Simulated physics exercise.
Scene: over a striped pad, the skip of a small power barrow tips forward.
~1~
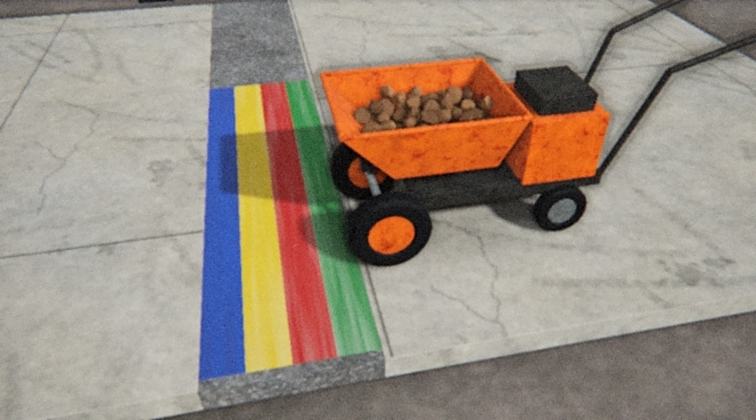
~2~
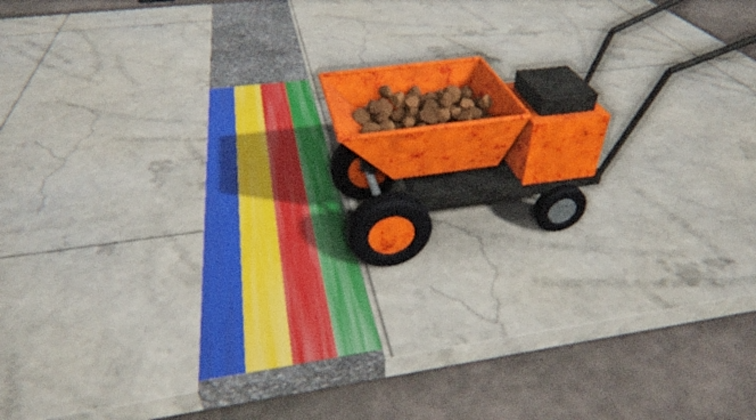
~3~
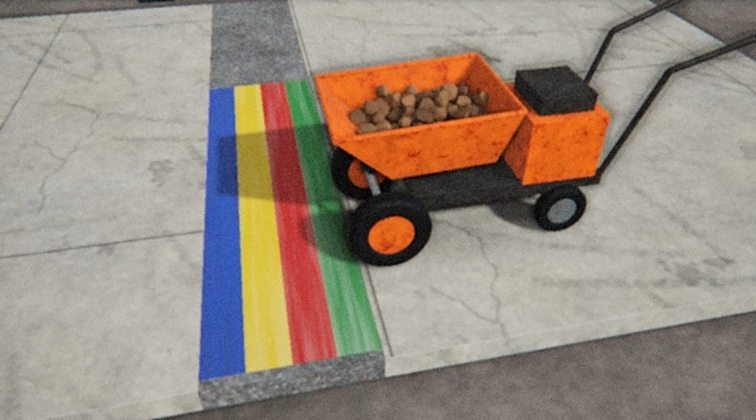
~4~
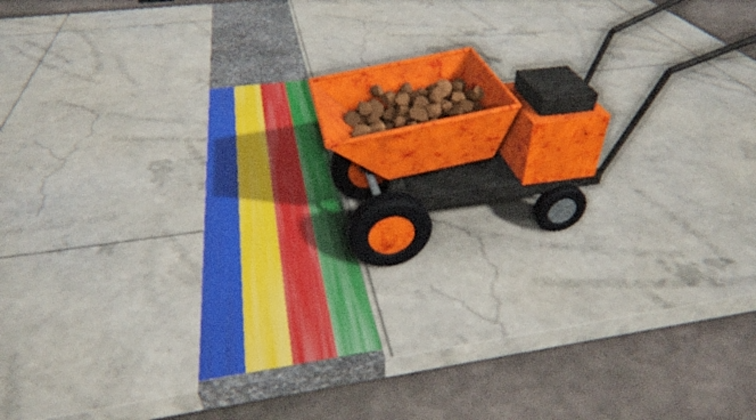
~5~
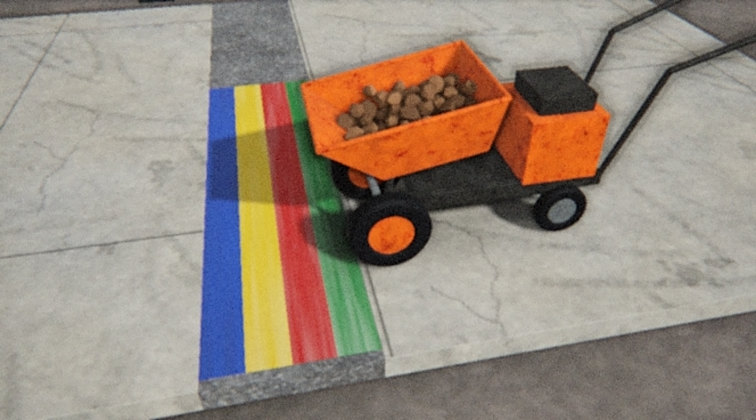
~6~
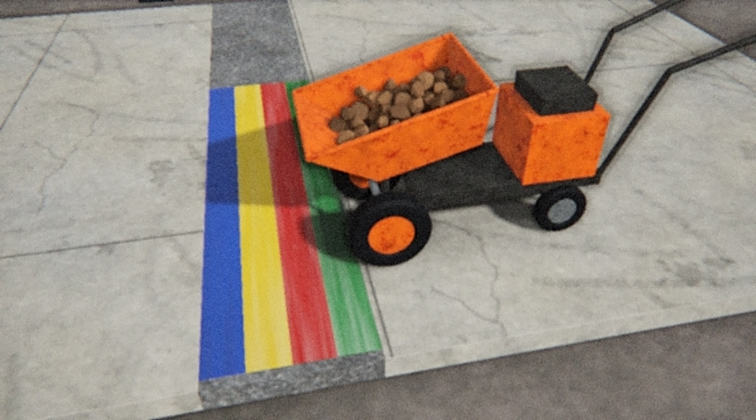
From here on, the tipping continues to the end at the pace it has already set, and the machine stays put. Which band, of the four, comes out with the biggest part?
The blue band comes out ahead.
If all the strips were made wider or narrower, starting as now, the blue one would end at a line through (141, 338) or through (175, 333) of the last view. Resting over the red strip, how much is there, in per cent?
Shares: About 10 per cent; about 0 per cent.
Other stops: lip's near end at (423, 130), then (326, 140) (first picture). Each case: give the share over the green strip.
Around 20 and 0 per cent respectively.
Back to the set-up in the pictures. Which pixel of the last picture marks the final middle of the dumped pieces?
It settles centred around (217, 243).
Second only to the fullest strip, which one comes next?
Just behind the leader sits the yellow strip.
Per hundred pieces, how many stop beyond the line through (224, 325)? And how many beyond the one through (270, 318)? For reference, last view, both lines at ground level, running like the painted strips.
In turn 50 and 80 in a hundred.
Shortly afterwards, skip tipped steeply; the whole lot in the skip.
Next, skip tipped right over; the bulk in the skip; a little over the yellow strip; a little over the blue strip.
Some moments later, skip tipped right over; near a quarter in the skip; a little over the yellow strip; near half over the blue strip; near a quarter off the paint.
In the end, skip tipped right over; near a quarter in the skip; none at all over the green strip; none at all over the red strip; near a quarter over the yellow strip; near a third over the blue strip; near a quarter off the paint.
